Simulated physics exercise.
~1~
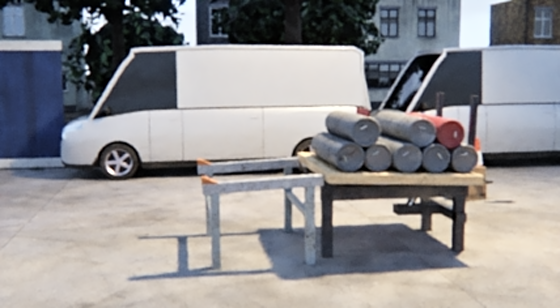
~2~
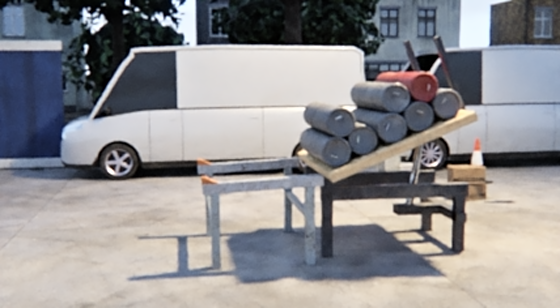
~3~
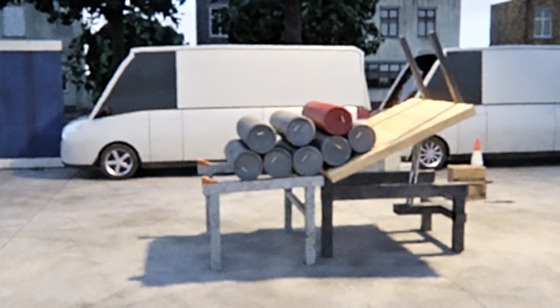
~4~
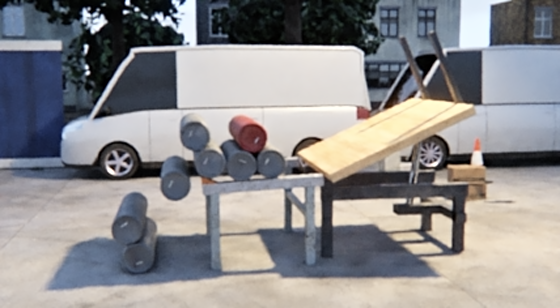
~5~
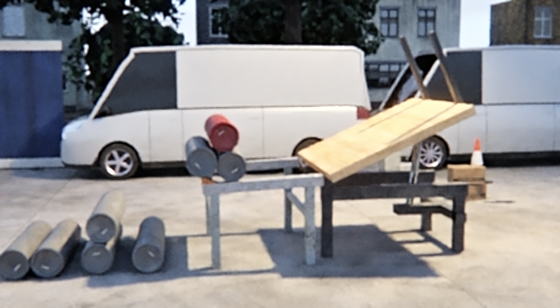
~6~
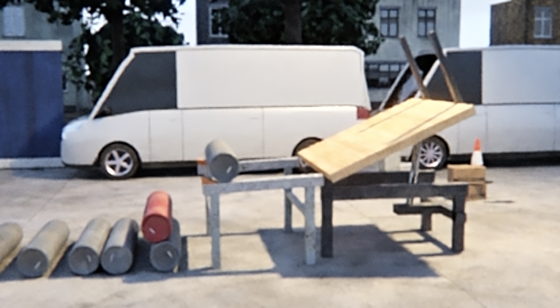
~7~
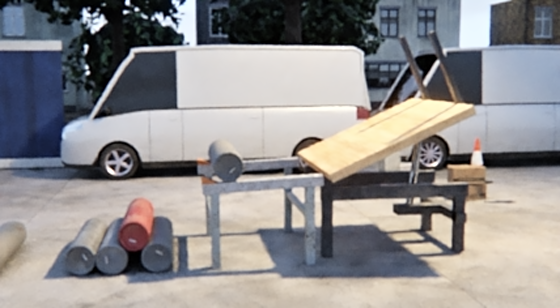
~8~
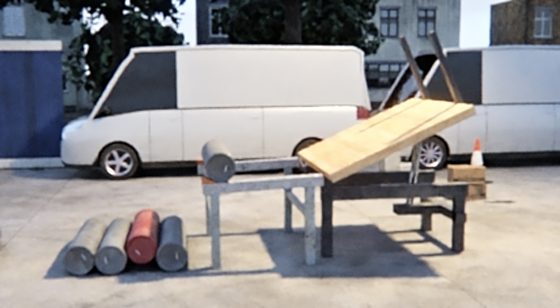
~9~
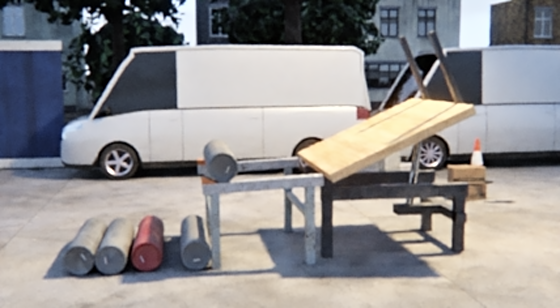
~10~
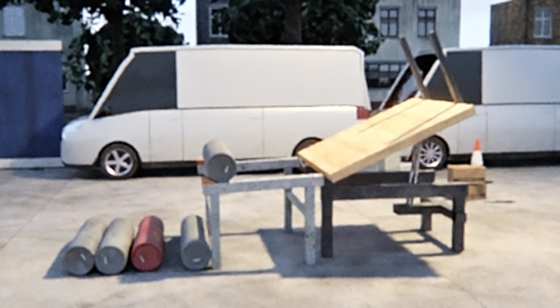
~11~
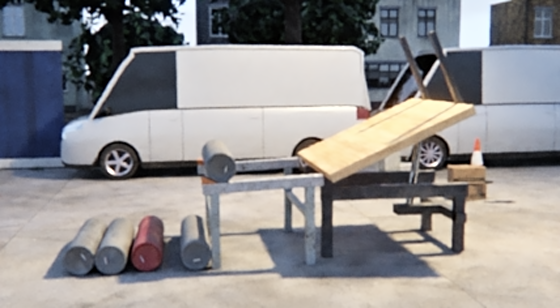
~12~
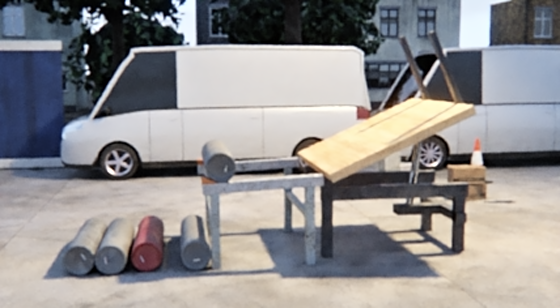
At first, a heap of gray cylinders and one red cylinder rests on a flat wooden deck beside a low metal rack, with white vans parked behind. The right side of the deck rises, and the whole heap rolls left onto the rack. Gray cylinders spill over the rack's left end and drop to the pavement, while the red one rides on top of others. It then goes over the end too, landing among the fallen cylinders and settling down between them. Finally, the red cylinder lies still on the ground in a row with gray ones, one gray cylinder remains on the rack, and the deck stays tilted.
